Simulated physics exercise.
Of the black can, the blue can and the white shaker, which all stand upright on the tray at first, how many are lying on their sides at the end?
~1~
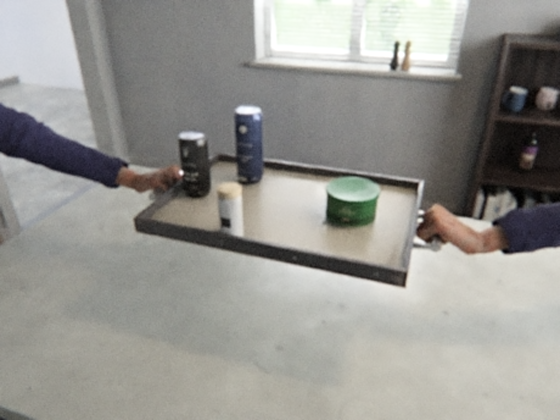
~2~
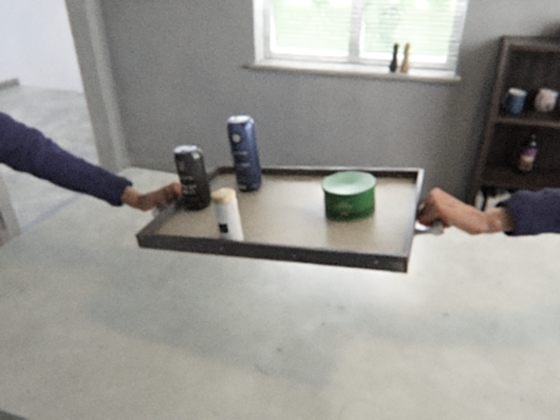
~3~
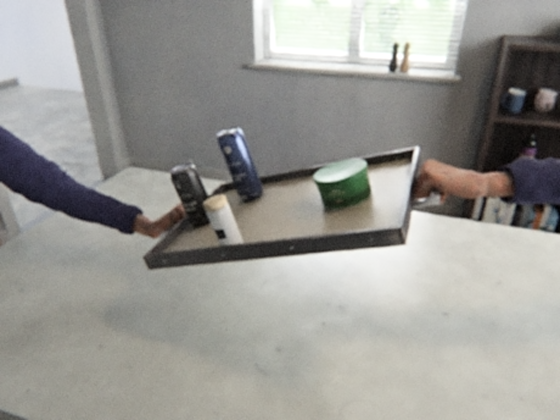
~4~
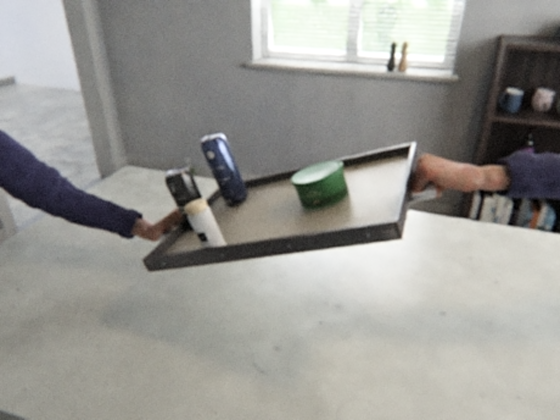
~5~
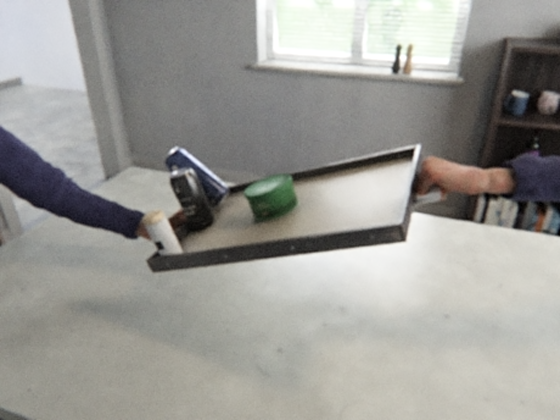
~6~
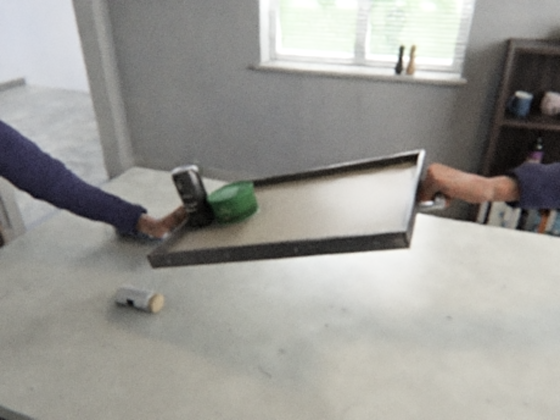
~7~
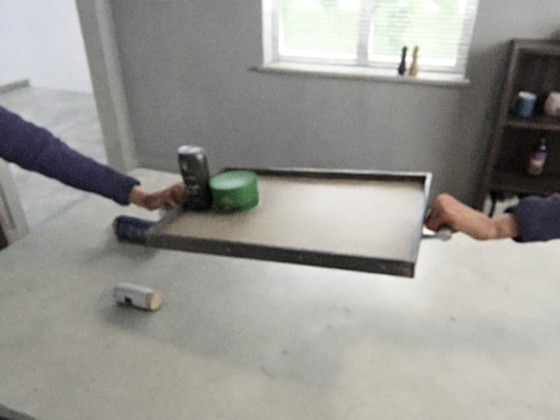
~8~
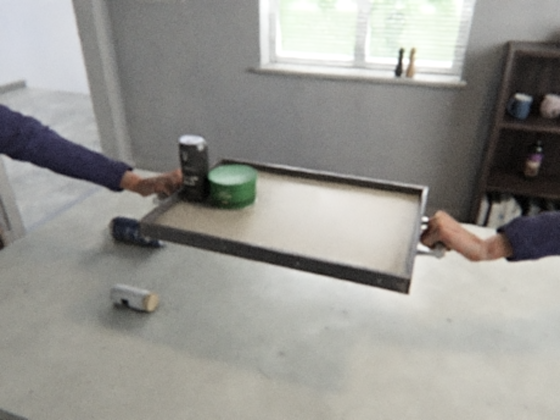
Two of them, the white shaker and the blue can, end up lying on their sides on the table.
